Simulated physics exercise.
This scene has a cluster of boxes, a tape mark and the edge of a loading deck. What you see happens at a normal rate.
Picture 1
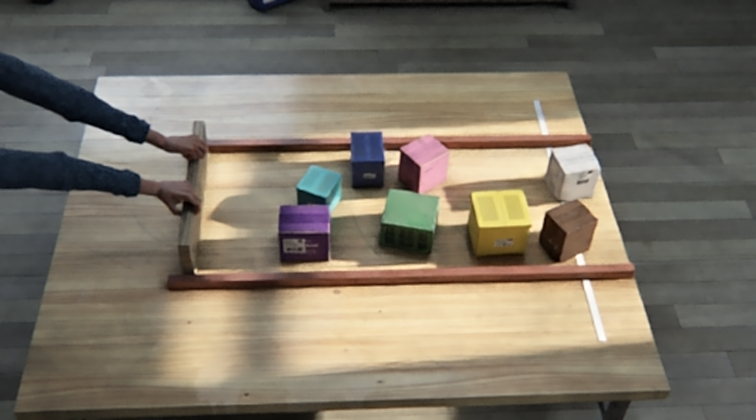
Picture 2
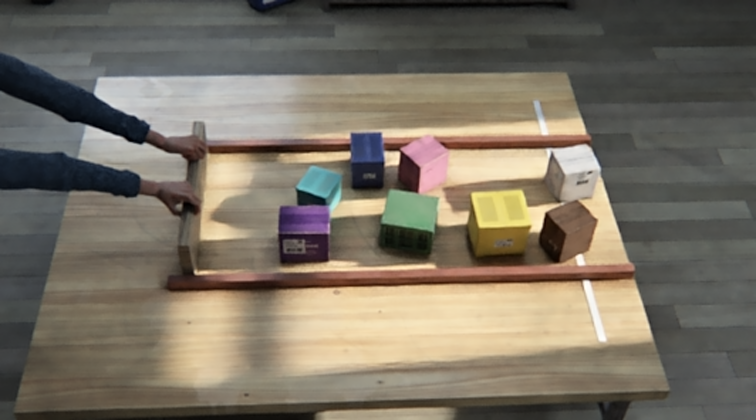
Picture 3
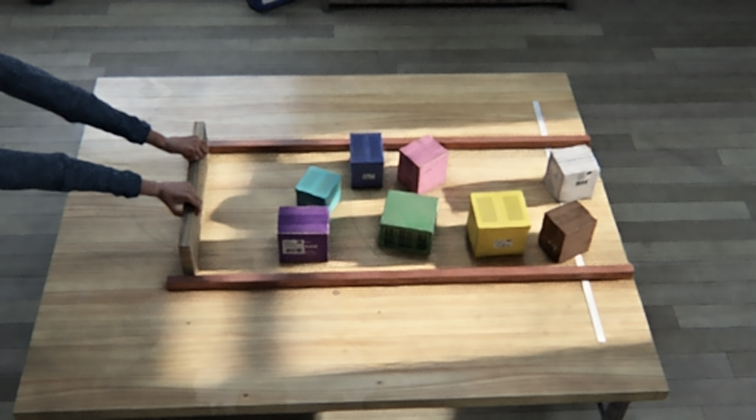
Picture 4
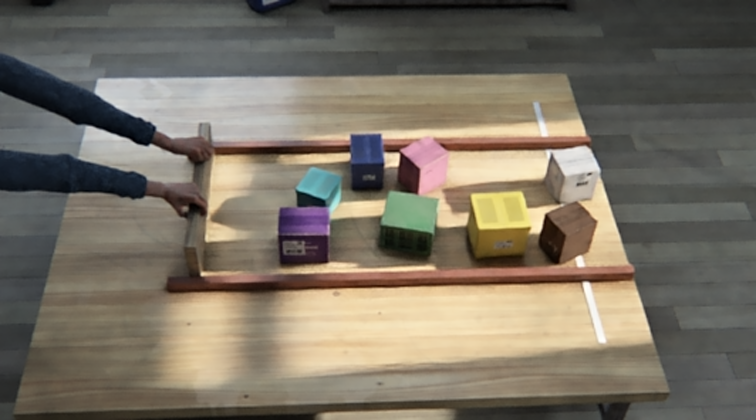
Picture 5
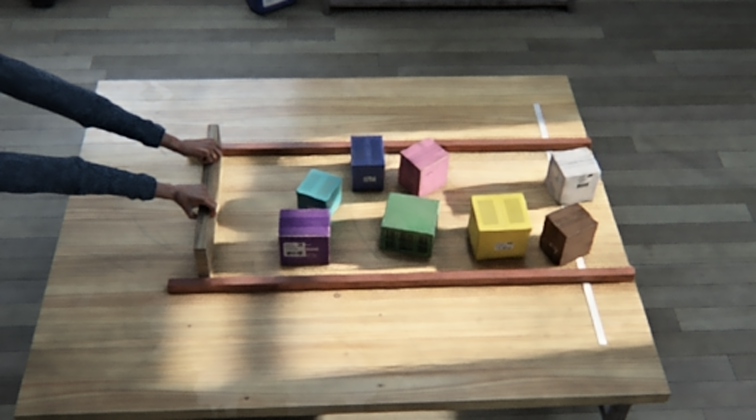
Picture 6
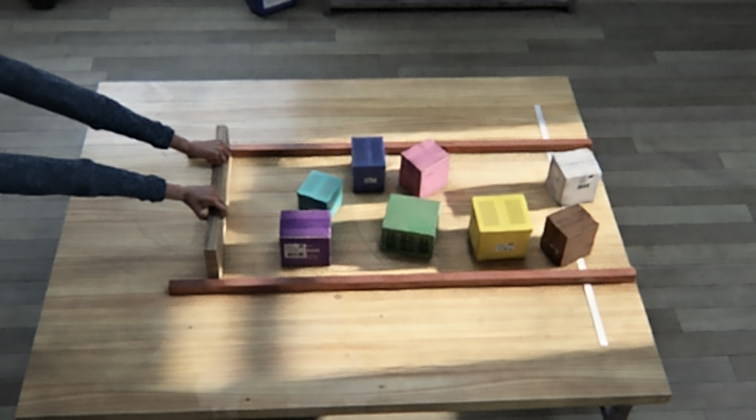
A wooden plank, held by two hands between red rails on a table, stayed nearly still at first, then slid slightly right toward eight colourful boxes, which stayed where they were.
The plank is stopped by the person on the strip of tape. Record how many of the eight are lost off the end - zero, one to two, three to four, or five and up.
It will most likely knock five or more off.
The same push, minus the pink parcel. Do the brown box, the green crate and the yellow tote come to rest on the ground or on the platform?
Well, the brown box leaves the top, the green crate leaves the top, and the yellow tote leaves the top.
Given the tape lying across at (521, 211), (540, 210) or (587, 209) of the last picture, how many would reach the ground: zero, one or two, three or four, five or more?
Three to four; 3 or 4; 5 or more.
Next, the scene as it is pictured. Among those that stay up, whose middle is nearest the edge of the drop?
The purple parcel.
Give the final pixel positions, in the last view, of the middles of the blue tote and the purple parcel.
(574, 160) and (605, 230), roughly.
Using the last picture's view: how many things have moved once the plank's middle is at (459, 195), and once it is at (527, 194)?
At the first spot 7, then 8.
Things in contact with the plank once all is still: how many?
That makes 3.
A little later, none off yet; white parcel at rest near (573, 178); brown box at rest near (569, 235); yellow tote at rest near (499, 228).
Next, none off yet; white parcel at rest near (573, 178); brown box shifted about its own width near (602, 240); yellow tote shifted about its own width near (550, 232).
Later still, one off so far; white parcel shifted a little near (590, 180); brown box fallen near (671, 339); yellow tote shifted well along near (639, 233).
When it is over, the number that fall off is five or more; down, green crate, pink parcel, yellow tote, brown box and white parcel.
